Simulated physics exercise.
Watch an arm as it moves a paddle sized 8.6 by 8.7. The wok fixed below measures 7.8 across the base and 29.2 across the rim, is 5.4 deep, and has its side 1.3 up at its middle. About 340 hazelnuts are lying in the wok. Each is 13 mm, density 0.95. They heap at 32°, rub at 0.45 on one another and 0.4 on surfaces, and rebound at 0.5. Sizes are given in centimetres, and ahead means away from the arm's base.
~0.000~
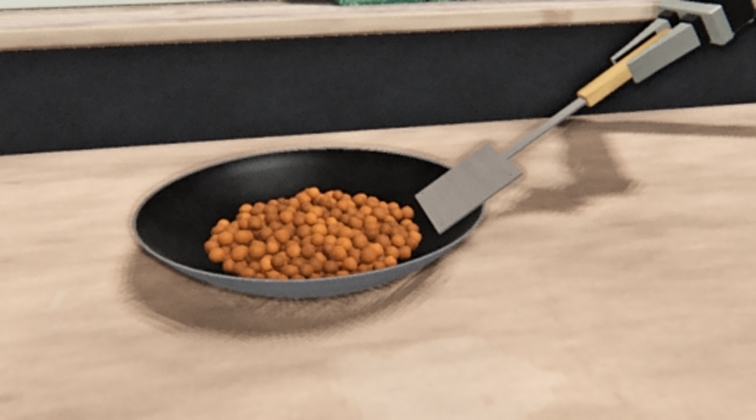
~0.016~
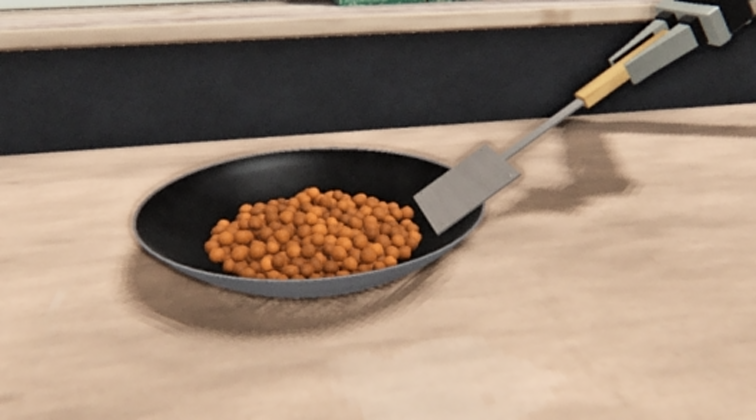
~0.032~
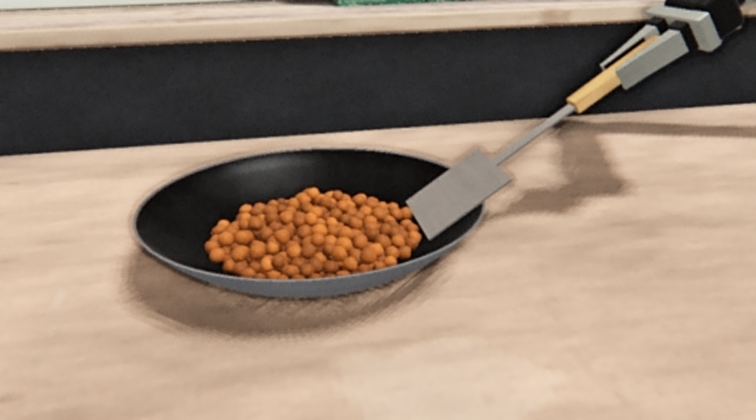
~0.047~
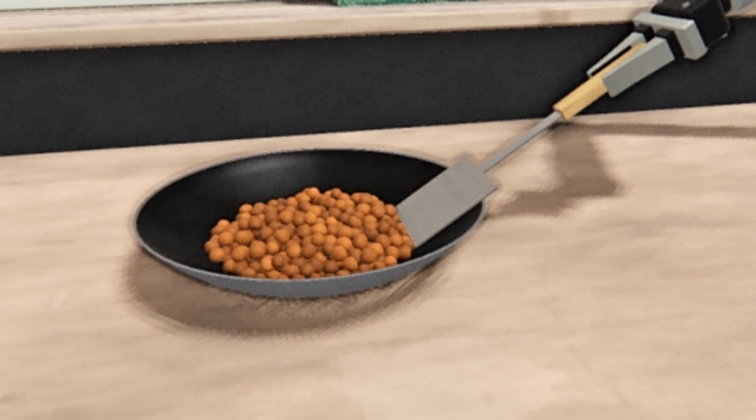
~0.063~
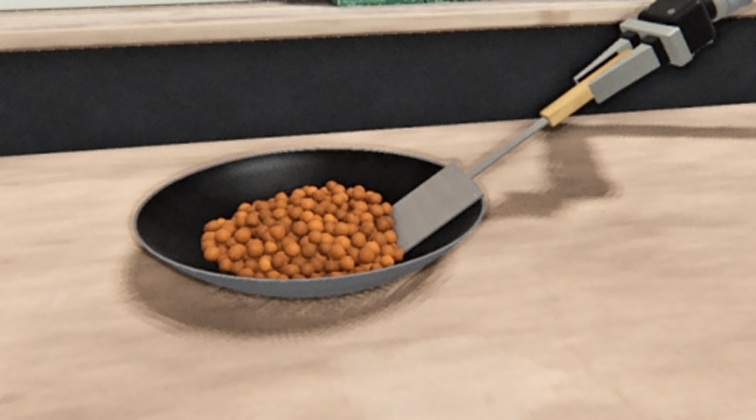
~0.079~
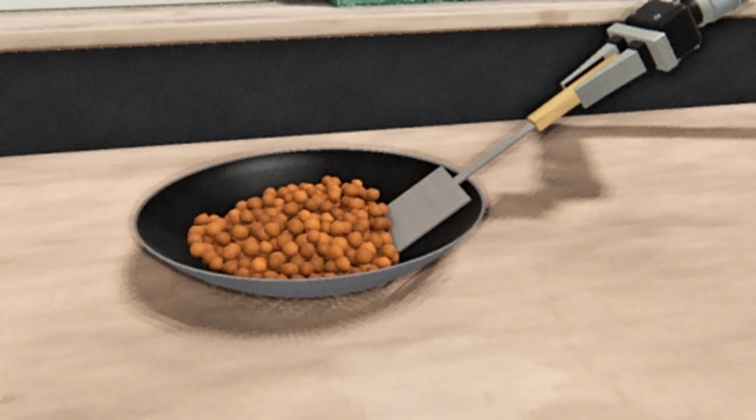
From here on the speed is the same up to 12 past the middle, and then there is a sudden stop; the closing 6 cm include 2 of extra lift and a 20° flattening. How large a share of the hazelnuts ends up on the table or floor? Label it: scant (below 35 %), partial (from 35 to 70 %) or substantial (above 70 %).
Partial (from 35 to 70 %).
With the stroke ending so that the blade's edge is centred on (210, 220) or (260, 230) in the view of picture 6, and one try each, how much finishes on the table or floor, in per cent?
Around 20 per cent for the first try and 0 per cent for the second.
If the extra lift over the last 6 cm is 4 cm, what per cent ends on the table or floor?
Roughly 40 percent of it.
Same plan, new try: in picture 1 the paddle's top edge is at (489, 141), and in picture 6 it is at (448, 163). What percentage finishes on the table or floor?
About 40 per cent.
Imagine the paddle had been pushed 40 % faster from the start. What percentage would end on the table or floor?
I'd reckon close to 50 per cent.
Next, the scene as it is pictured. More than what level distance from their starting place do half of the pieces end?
The figure is about 8 cm.
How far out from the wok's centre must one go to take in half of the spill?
Some 28 centimetres.
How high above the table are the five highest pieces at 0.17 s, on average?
Somewhere near 5 cm, I'd say.
By 0.17 s, sloping 34°, highest piece 6 above the table; 342 in the wok.
By 0.25 s, sloping 30°, highest piece 7 above the table; 339 in the wok, 3 on the blade or in flight.
By 0.50 s, sloping 14°, highest piece 5 above the table; 194 in the wok, 139 on the table or floor, 9 on the blade or in flight.
By 1.55 s, sloping 14°, highest piece 3 above the table; 194 in the wok, 148 on the table or floor.
Final count, 194 in the wok, 148 on the table or floor. That is 43 % on the table or floor.
